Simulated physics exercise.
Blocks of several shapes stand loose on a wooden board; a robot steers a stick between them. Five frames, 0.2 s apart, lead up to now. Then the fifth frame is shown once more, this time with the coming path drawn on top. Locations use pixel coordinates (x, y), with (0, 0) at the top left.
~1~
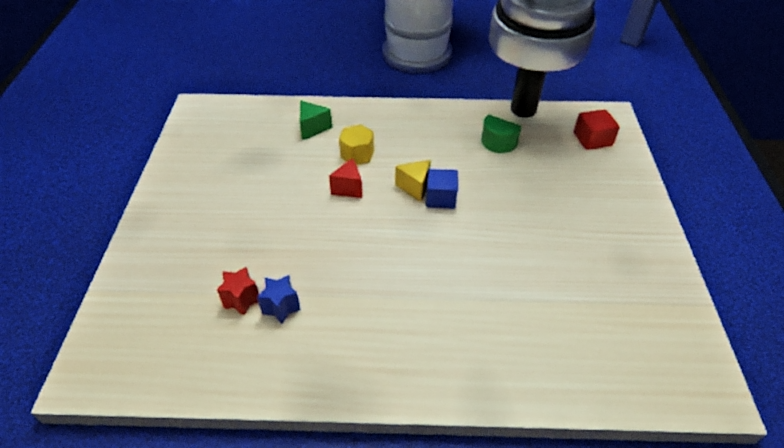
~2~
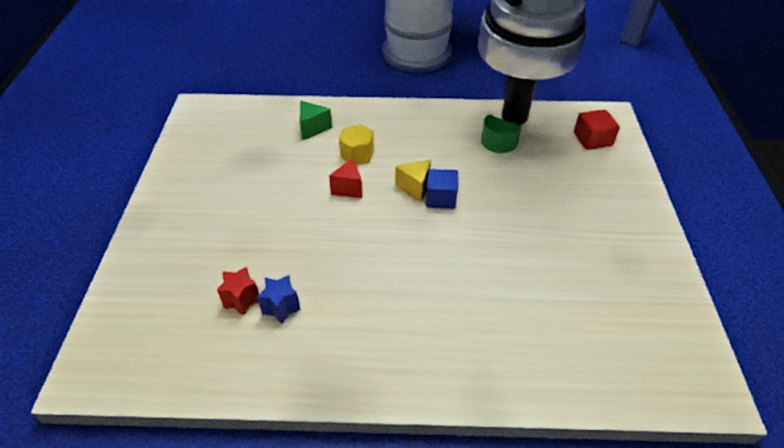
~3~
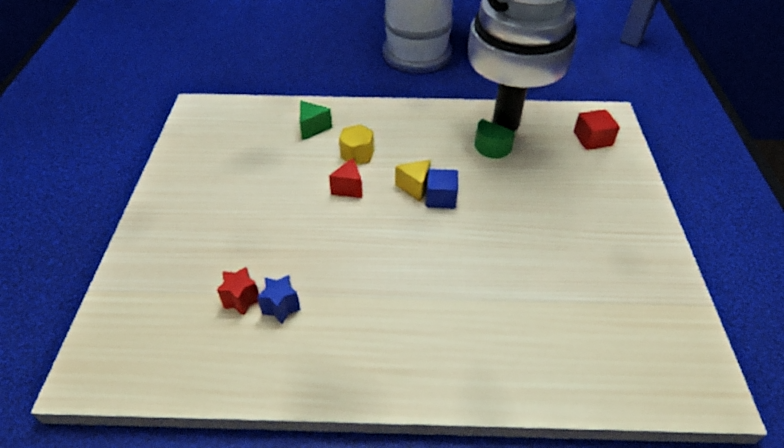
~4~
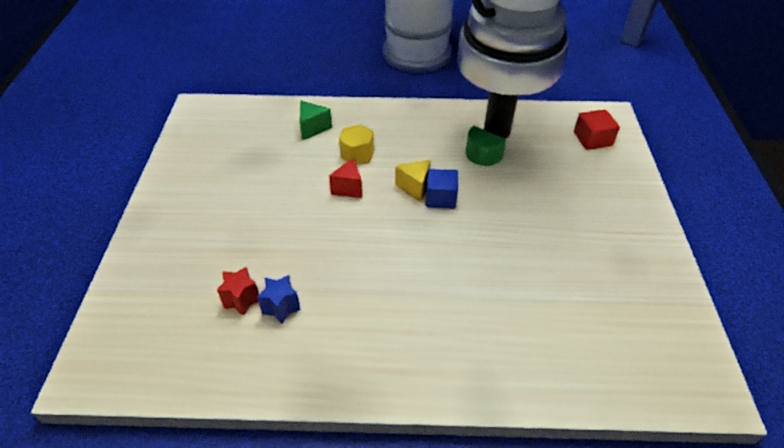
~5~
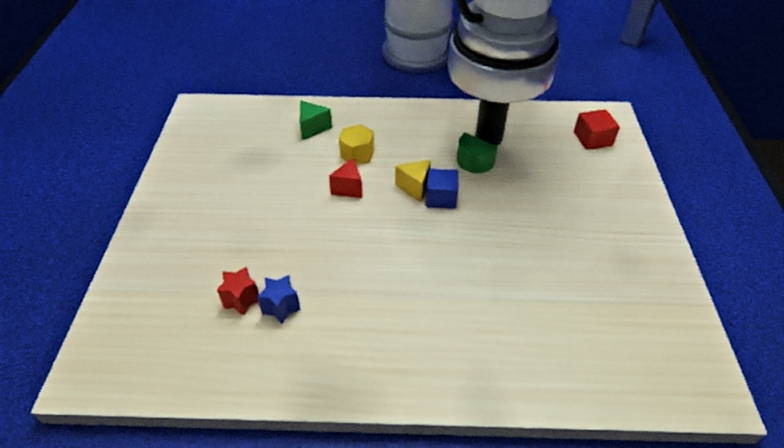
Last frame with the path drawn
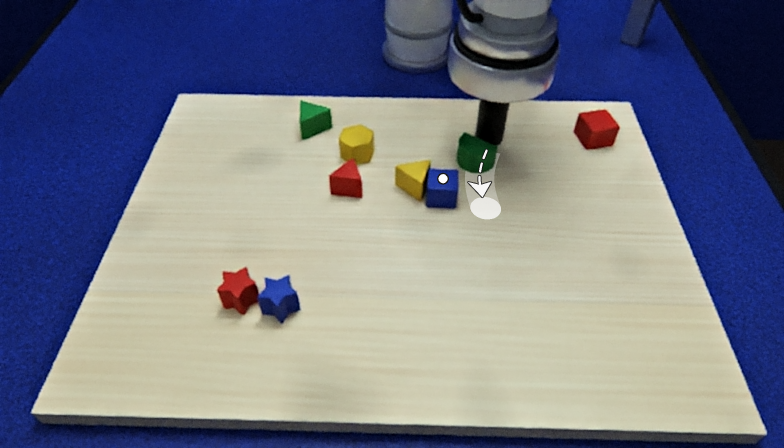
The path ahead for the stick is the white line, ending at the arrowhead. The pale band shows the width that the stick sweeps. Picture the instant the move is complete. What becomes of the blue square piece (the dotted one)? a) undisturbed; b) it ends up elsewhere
Option b.
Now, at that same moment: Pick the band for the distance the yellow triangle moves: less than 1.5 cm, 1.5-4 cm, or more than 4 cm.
The under 1.5 cm band.
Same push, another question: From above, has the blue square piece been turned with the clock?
Yes, that is what happens.
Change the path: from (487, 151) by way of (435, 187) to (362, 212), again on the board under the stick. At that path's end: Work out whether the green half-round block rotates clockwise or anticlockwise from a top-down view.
From above, it looks like the green half-round block goes counterclockwise.
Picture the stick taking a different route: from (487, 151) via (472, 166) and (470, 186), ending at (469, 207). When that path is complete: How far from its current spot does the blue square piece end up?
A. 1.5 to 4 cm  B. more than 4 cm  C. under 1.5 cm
B - more than 4 cm.
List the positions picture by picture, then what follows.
In the first picture, stick's lower end (524, 111); yellow triangle (416, 169); blue square piece (443, 179); green half-round block (501, 125).
In the second picture, stick (514, 118); blocks still.
In the third picture, stick (505, 126); green half-round block (494, 130).
In the fourth picture, stick (497, 133); green half-round block (485, 137).
In the fifth picture, stick (488, 140); yellow triangle (416, 169); blue square piece (443, 179); green half-round block (476, 144).
Drawn move, from (487, 151) via (481, 168) and (480, 187), ending at (486, 208); the dot is on the blue square piece.
The first path, step by step. One third of the way, stick (482, 157); green half-round block (464, 160), turned 30° clockwise.
Two thirds of the way, stick (482, 176); blue square piece (434, 189), turned 35° clockwise; green half-round block (460, 176), turned 30° clockwise.
At the end, stick (488, 197); yellow triangle still; blue square piece (430, 192), turned 50° clockwise; green half-round block (459, 182), turned 45° clockwise.
